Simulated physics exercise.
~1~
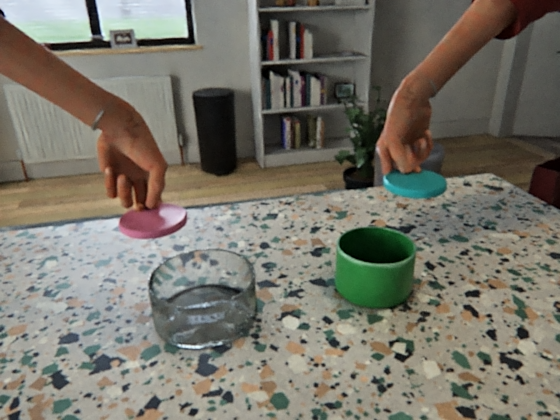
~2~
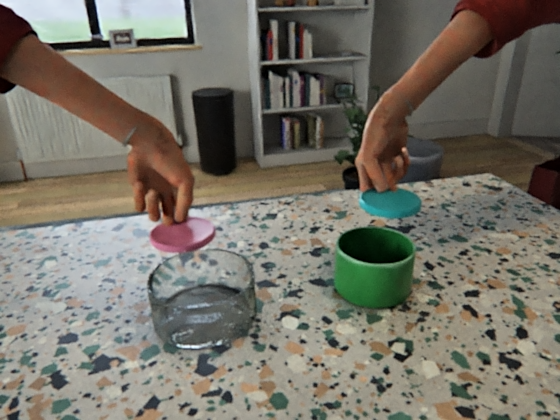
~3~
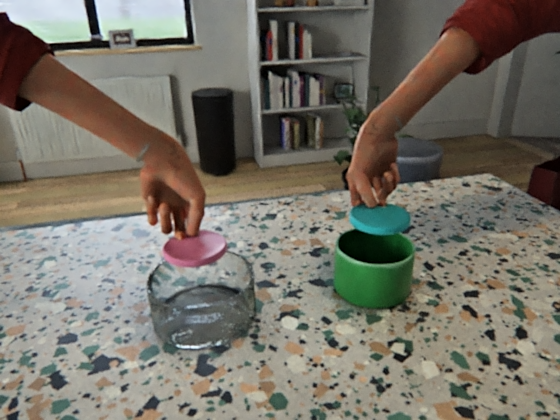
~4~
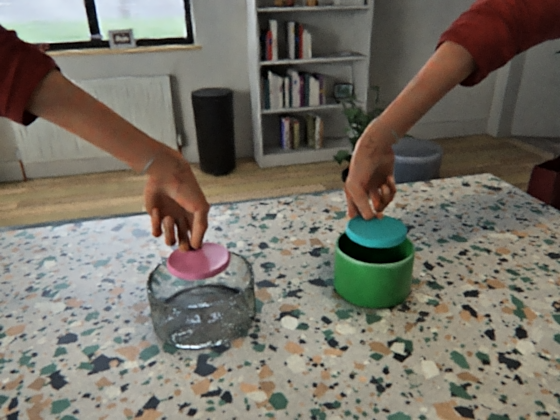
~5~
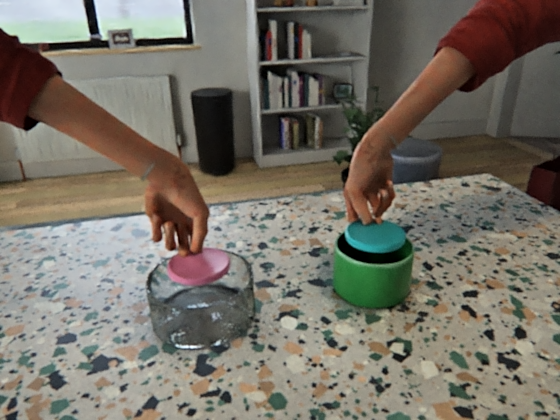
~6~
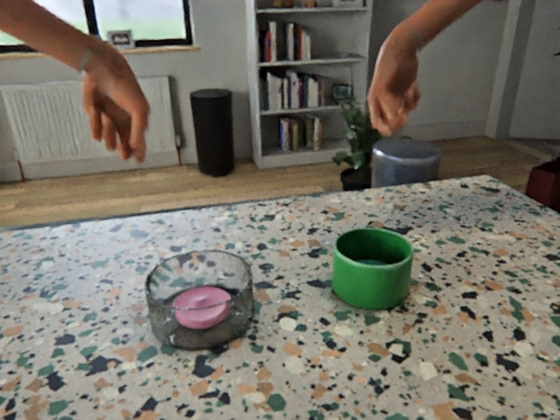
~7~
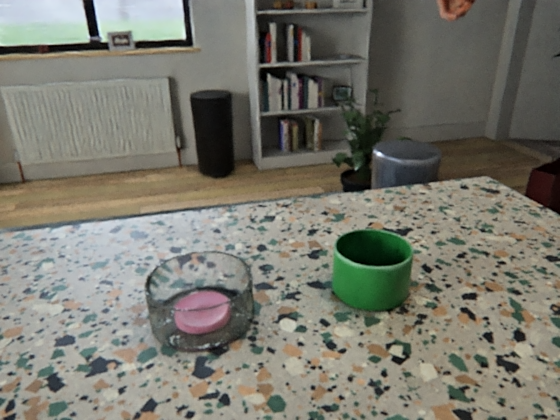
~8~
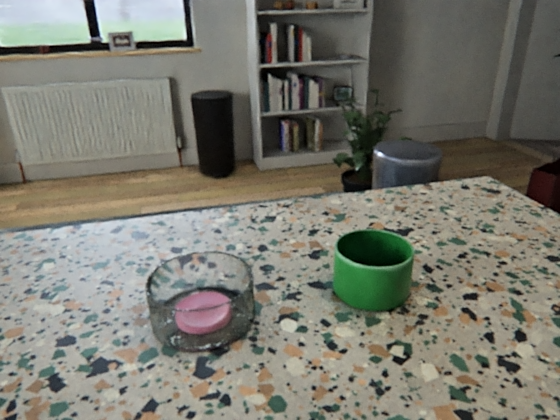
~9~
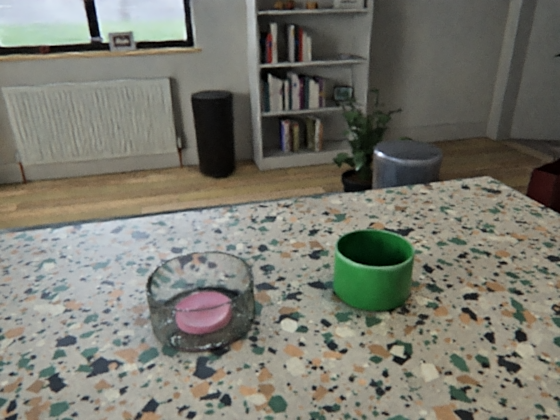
Two hands reach over a speckled terrazzo table, the left one holding a pink disc above a clear glass bowl and the right one a turquoise disc above a green pot. The slightly swaying view looks across the tabletop to a room with a radiator, a black bin and a bookshelf. Both hands lower their discs to the openings, then let go and draw back. The discs drop past the rims instead of resting on top. At the end the hands are gone, the pink disc lies inside the glass bowl, and the turquoise one is out of sight in the green pot.
